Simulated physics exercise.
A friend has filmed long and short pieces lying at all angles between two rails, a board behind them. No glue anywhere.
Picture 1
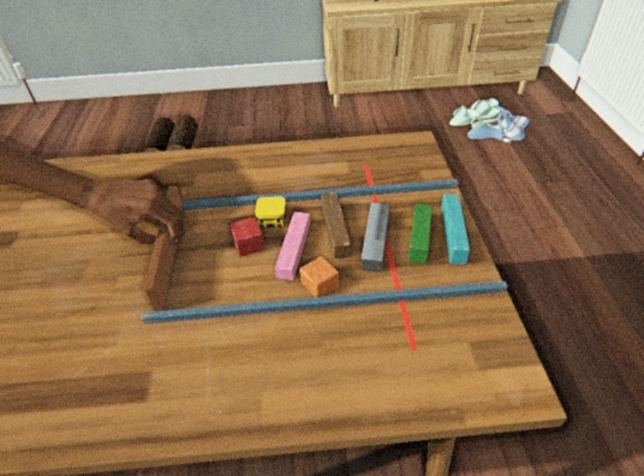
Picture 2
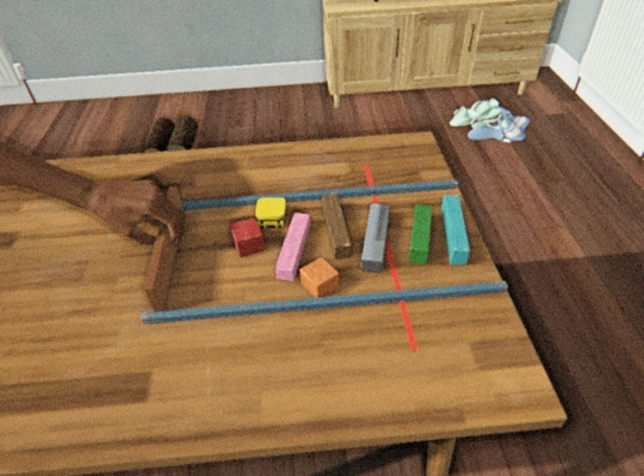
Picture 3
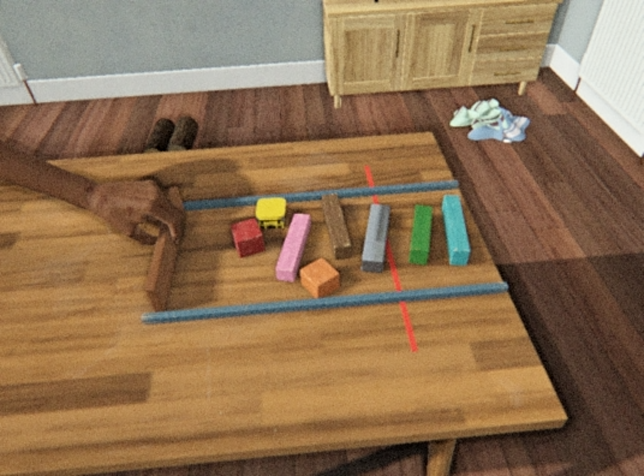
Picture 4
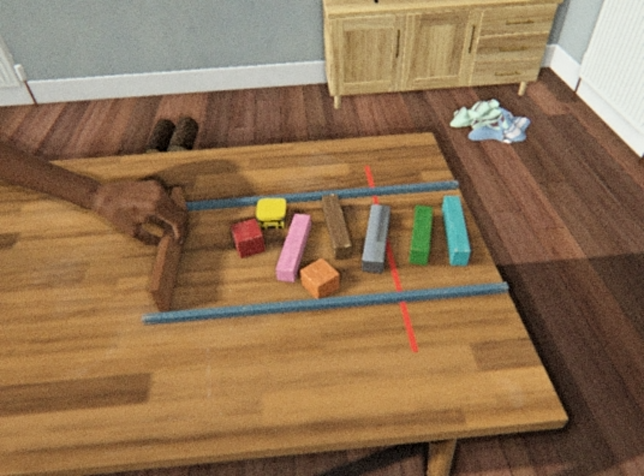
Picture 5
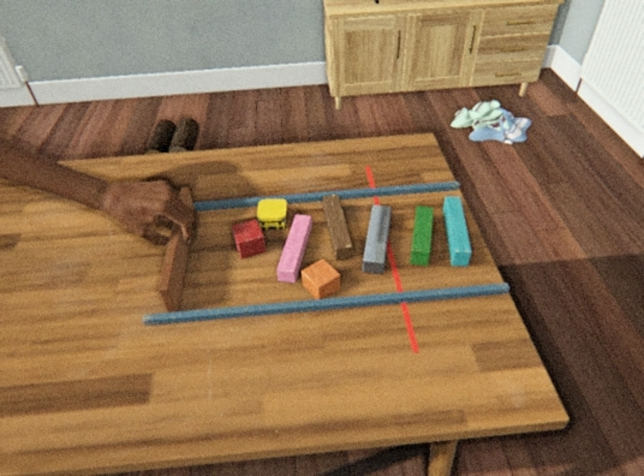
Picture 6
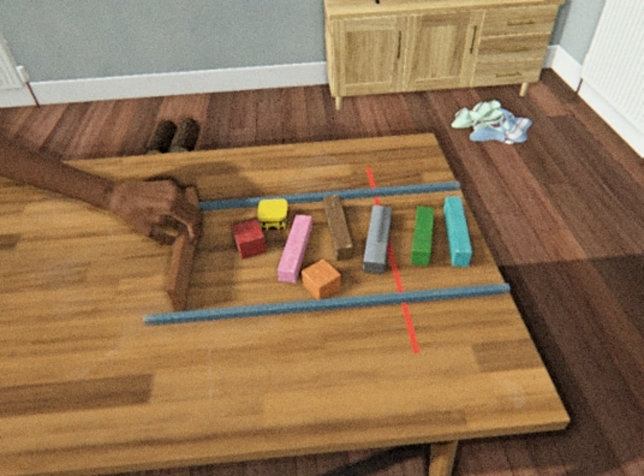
On a wooden table in a room with a cabinet, coloured blocks and bars lie between two blue rails, the grey one across a red line. A hand at the left holds a brown board upright, then slides it slightly right, still short of the pieces, which stay practically still.
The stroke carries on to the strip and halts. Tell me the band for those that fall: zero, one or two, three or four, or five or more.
Here the number that fall off is one or two.
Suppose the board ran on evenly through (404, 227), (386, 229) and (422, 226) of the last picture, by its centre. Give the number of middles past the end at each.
Past the end: 2, 1 and 3.
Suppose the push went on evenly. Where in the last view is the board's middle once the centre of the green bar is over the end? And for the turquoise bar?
Near (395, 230) and (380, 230).
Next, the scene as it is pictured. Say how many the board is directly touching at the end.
It touches 3.
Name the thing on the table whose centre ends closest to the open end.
The green bar.
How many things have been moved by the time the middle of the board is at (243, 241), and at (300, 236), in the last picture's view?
The counts are 1 and 5.
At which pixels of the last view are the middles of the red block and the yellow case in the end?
The red block stops around (399, 228); the yellow case around (393, 205).
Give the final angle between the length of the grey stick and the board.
Some 5 degrees.
Early on, none off yet; turquoise bar at rest near (457, 230); green bar at rest near (423, 235); grey stick at rest near (378, 238).
A while later, none off yet; turquoise bar moving near (466, 229); green bar travelled a little near (450, 233); grey stick travelled about its own width near (431, 235).
Finally, the number that fall off is one or two; lost, turquoise bar.
